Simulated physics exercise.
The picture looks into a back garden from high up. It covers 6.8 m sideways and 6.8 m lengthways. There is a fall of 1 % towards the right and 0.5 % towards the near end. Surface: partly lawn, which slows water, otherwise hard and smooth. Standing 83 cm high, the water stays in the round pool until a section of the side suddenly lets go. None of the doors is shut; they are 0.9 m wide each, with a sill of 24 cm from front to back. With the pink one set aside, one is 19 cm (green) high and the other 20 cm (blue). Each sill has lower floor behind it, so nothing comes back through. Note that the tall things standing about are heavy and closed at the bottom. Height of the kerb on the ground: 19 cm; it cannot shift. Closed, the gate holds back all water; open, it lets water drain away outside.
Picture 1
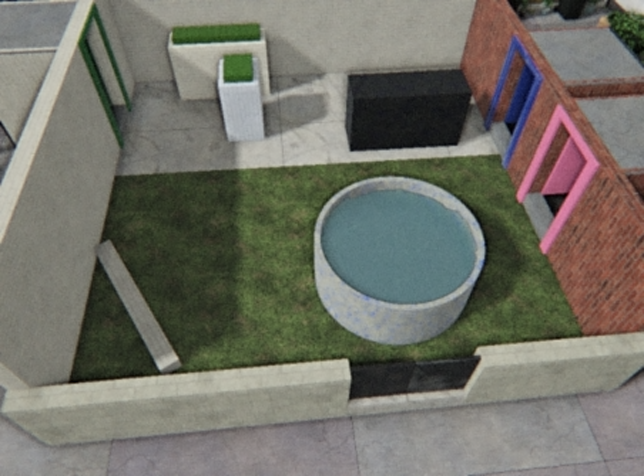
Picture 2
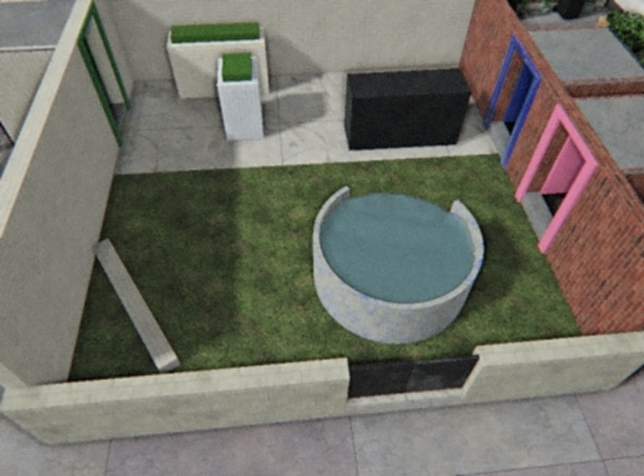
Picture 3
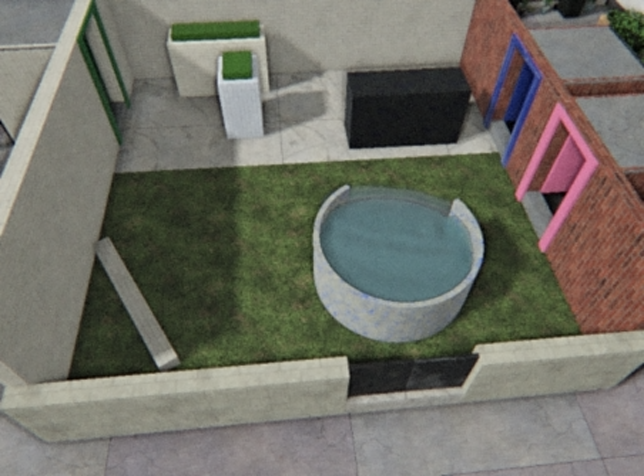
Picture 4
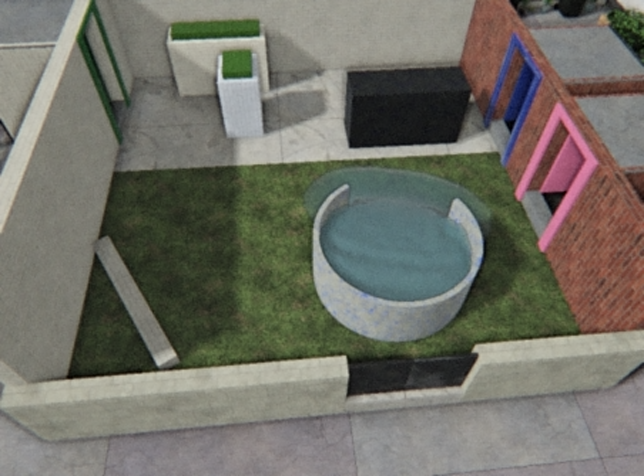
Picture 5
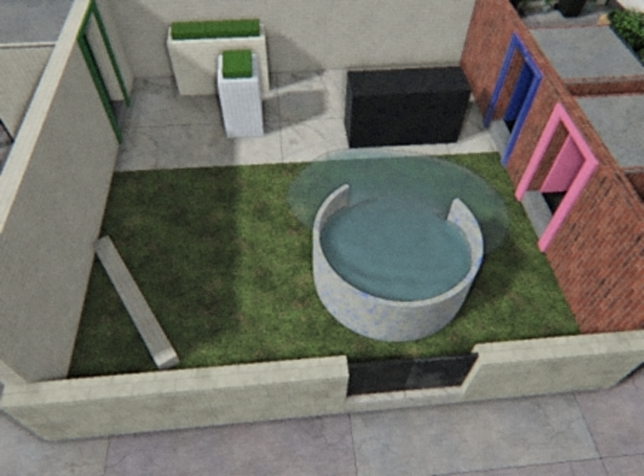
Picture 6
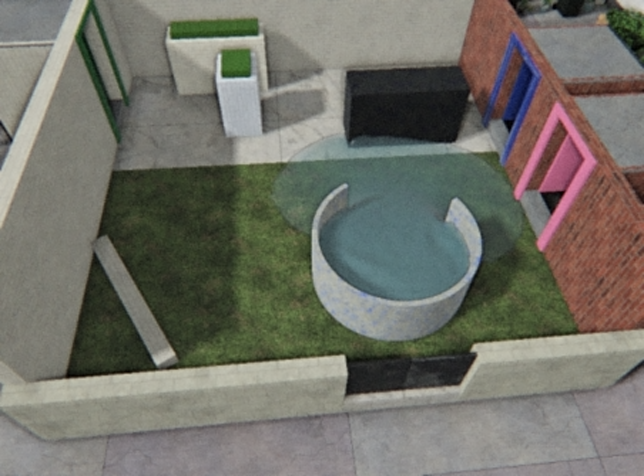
A round grey pool of blue-green water stands on the lawn of a walled back garden, seen from high up by a still camera. Green-topped planters and a black block sit on paving at the back, a pale beam lies left, and blue and pink door surrounds line the right brick wall. The pool's far side opens, and water pours out, spreading in a thin, widening sheet over grass and paving.
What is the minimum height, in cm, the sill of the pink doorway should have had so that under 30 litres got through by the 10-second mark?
About 9.5 cm.
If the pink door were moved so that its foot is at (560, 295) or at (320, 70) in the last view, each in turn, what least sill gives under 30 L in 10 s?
In turn: About 9.0 cm, about 7.5 cm.
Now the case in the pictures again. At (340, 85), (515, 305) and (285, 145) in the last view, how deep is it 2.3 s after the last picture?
Close to 5, 3 and 6 cm deep.
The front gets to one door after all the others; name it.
The green door comes last.
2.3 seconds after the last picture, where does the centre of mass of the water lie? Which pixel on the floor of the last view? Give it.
The water is centred around (386, 184) in the last picture's pixels.
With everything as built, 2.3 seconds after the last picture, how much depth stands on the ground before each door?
The green door has 0 cm, the pink door 14 cm and the blue door 26 cm.
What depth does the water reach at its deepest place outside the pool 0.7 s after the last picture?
I'd estimate roughly 48 cm.
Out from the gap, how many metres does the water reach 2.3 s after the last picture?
Near 5.4 m, more or less.
Then, 0.7 s after the last picture water covers 30 % of the floor, deepest (48 cm) near (390, 147); 9 cm at the pink door, 0 litres in over its 23 cm sill.
Then, 2.3 s after the last picture water covers 55 % of the floor, deepest (28 cm) near (496, 162); 14 cm at the pink door, 0 litres in over its 23 cm sill.
Then, 9.3 s after the last picture water covers 95 % of the floor, deepest (12 cm) near (532, 367); 10 cm at the pink door, 0 litres in over its 23 cm sill.
At the pink door as built, the water peaked near 15 cm, 1.7 s after the last picture.
Run again over the same 10 s with other heights there, 44 litres in over 8.5 cm, 9 litres over 12 cm. The limit of 30 litres is kept from about 9.5 cm up.
